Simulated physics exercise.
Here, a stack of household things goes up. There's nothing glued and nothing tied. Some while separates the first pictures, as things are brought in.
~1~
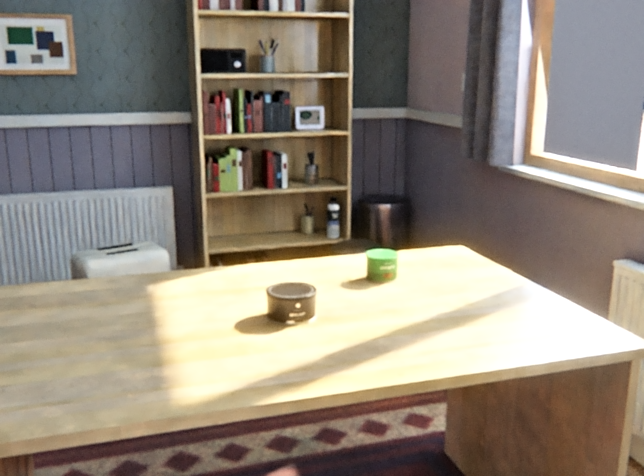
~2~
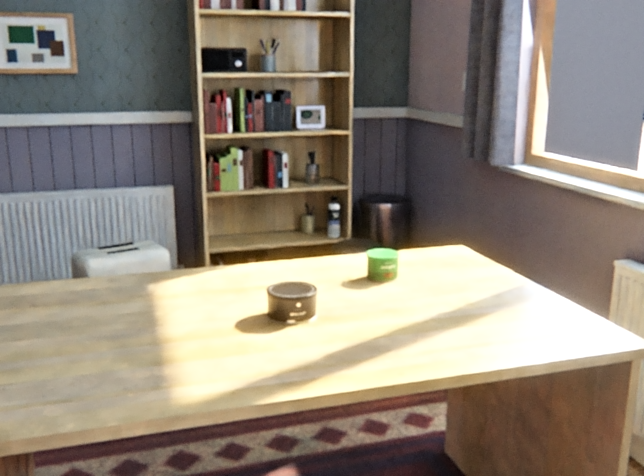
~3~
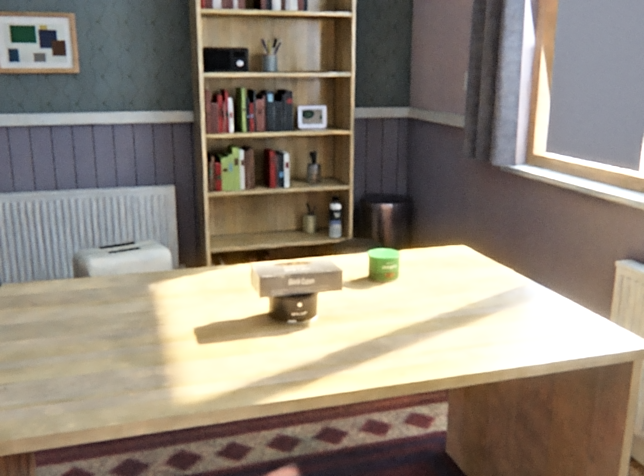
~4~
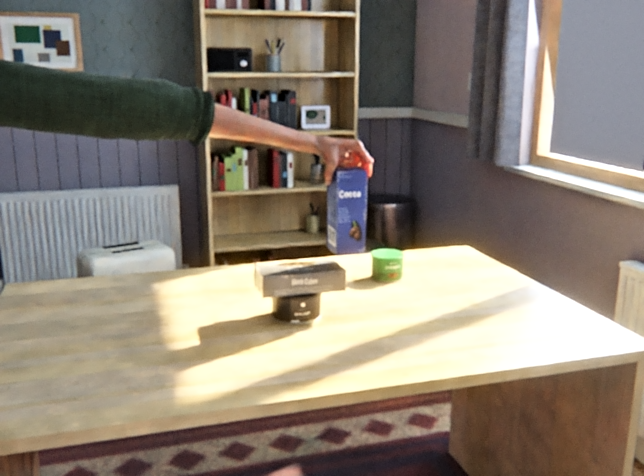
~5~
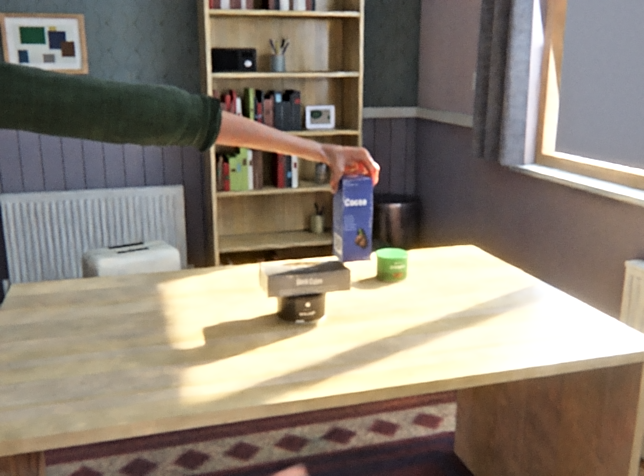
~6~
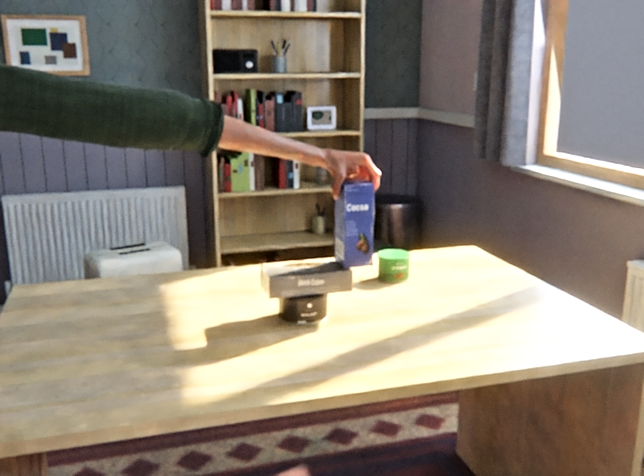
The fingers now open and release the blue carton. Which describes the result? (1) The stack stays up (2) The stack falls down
2.
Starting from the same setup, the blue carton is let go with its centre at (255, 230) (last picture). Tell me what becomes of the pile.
Observed: Pile falls.
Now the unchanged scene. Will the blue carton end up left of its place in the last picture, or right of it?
Well, it travels over to the right.
Then, 0.40 s on from there, blue carton now fallen; grey packet turned 51° from how it was put.
Then, 0.50 s on from there, grey packet turned 74° from how it was put.
In the end, fallen, blue carton; toppled in the pile, grey packet; the other 2 unmoved. At the end, from the last picture's camera, blue carton near (423, 289). The pile gives way.
